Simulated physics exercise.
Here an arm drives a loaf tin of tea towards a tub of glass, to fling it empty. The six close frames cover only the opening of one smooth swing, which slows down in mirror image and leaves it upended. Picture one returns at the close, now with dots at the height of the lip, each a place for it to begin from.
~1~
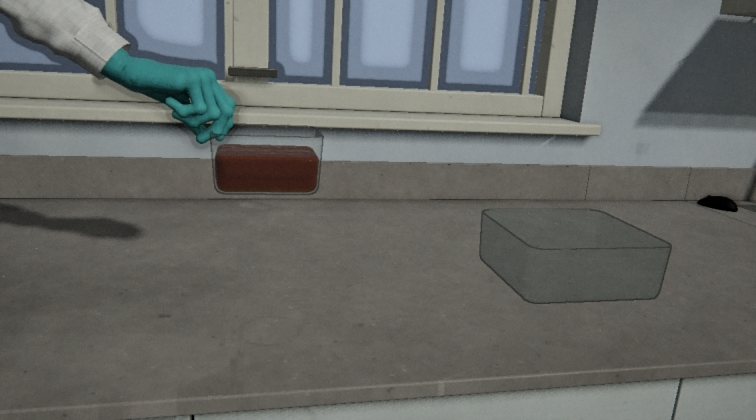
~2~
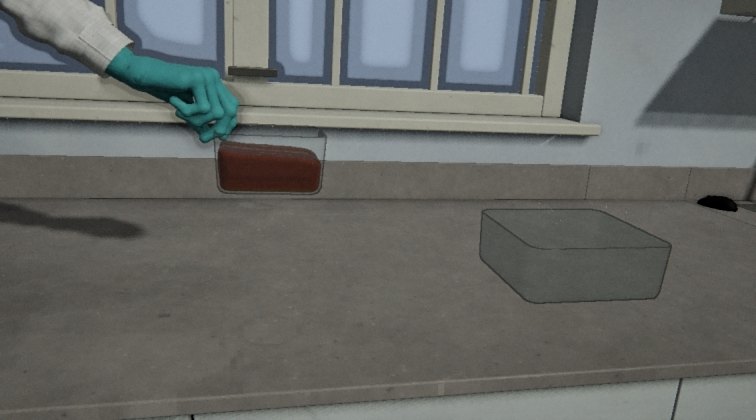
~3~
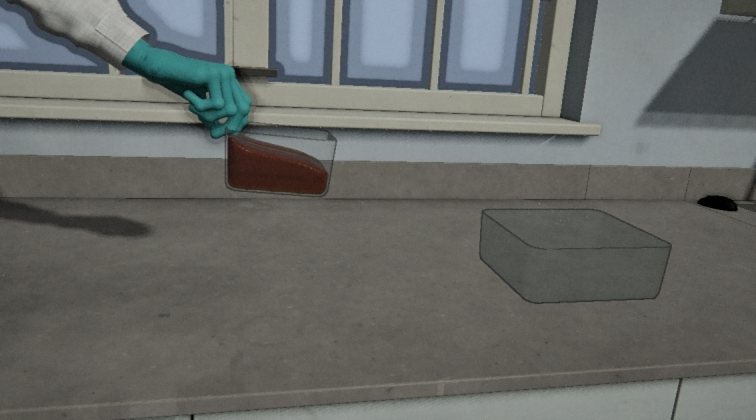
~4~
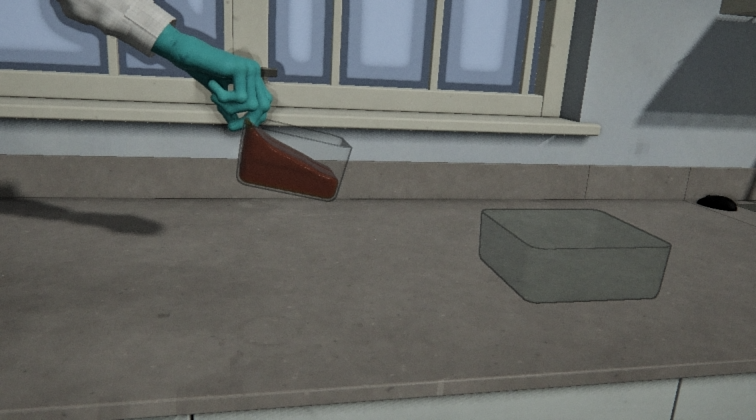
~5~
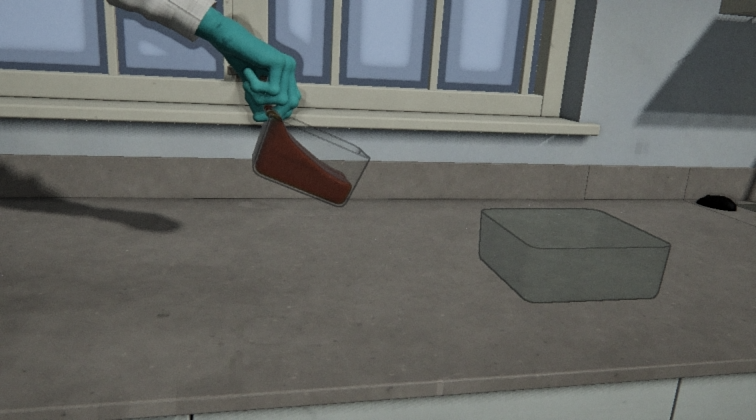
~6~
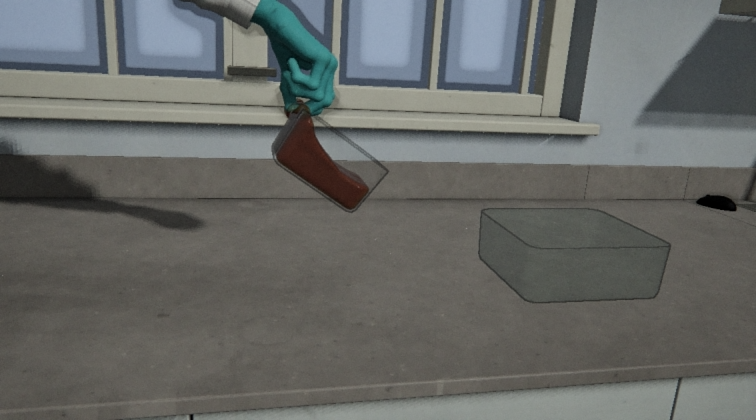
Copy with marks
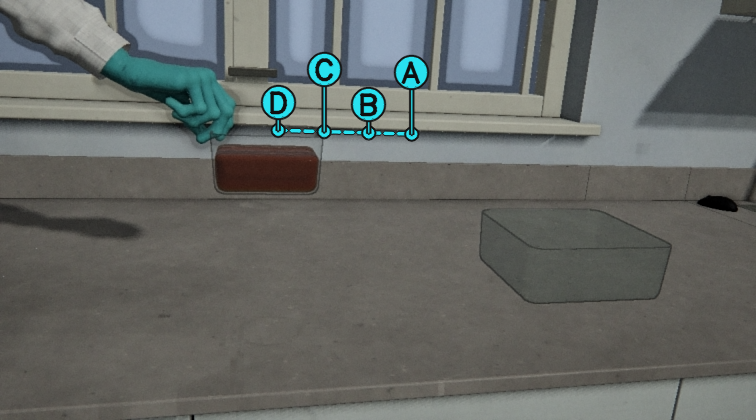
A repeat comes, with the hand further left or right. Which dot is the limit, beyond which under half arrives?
Choose B.
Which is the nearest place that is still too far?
Here it is place C.
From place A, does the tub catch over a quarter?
Yes, it does.
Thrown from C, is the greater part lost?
Yes.
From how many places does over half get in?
Two.
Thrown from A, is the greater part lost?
No, not at all.
On the marked copy, A at (411, 134); B at (368, 132); C at (324, 131); D at (278, 130).
Choosing A, about 87 % lands in the tub, 7 % falls short and 5 % goes beside or beyond.
Choosing B, about 63 % lands in the tub, 20 % falls short and 16 % goes beside or beyond.
Choosing C, about 21 % lands in the tub, 68 % falls short and 11 % goes beside or beyond.
Choosing D, about 1 % lands in the tub, 93 % falls short and 6 % goes beside or beyond.
